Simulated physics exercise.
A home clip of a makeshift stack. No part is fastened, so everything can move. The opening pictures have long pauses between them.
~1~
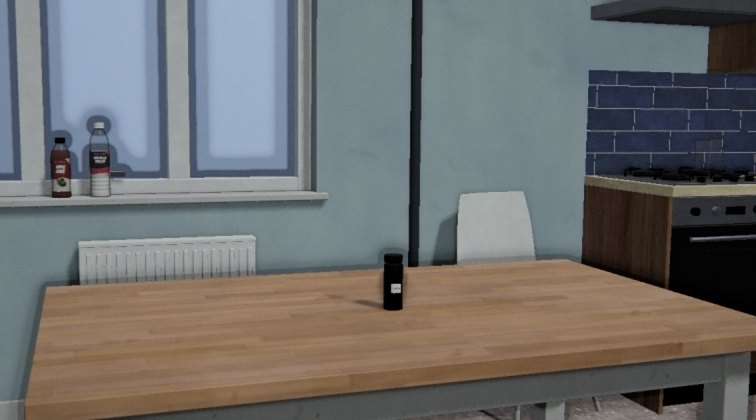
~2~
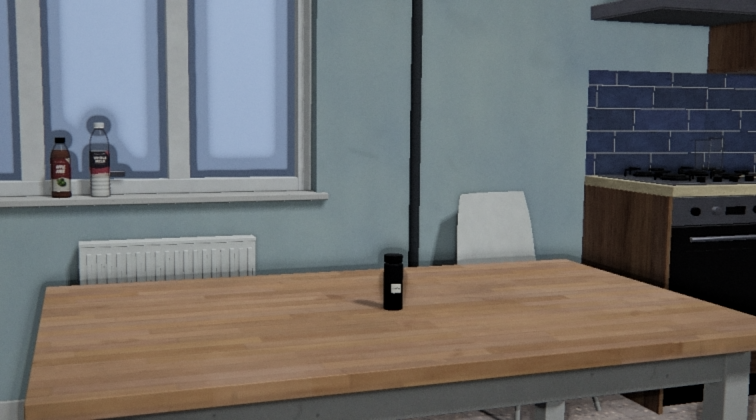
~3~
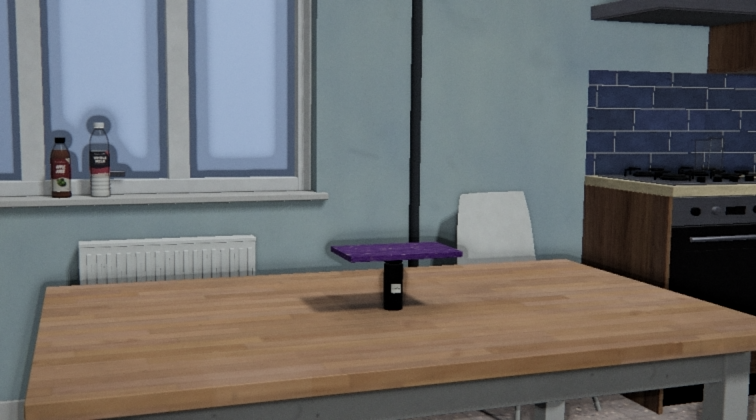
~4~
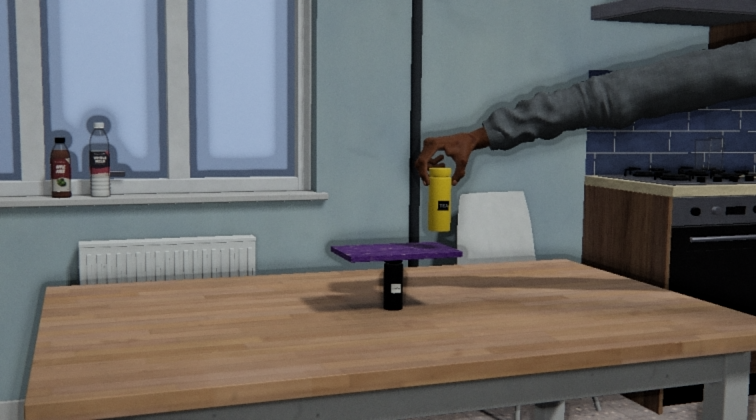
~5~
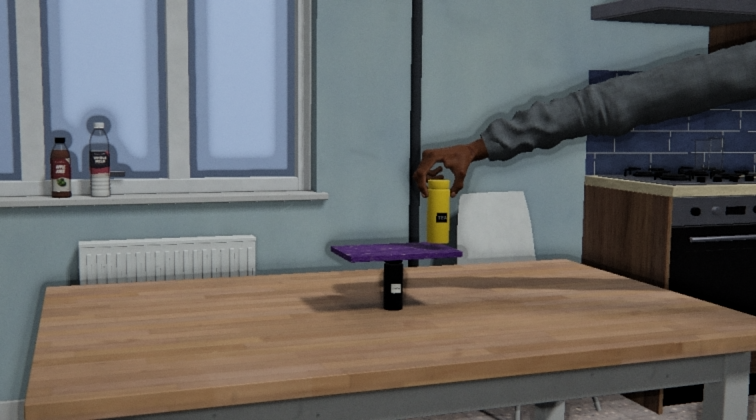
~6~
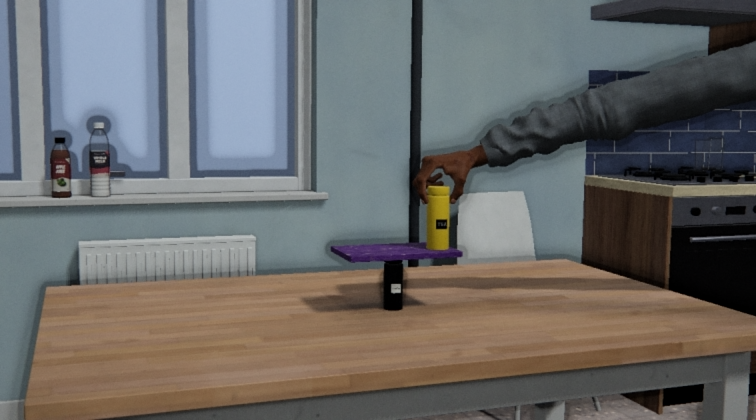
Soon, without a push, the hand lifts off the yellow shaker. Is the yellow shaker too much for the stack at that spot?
Yes, I reckon the stack can't bear the weight there.
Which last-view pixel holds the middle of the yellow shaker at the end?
End position: Approximately (467, 297).
Then, 0.60 s past the last view, yellow shaker now fallen; purple board rocked 69° from its first pose.
Then, 0.90 s past the last view, purple board now fallen; black shaker rocked 49° from its first pose.
Finally, fallen, black shaker, purple board and yellow shaker. Final places as the last picture's camera would see them, yellow shaker near (467, 297). The stack comes apart.
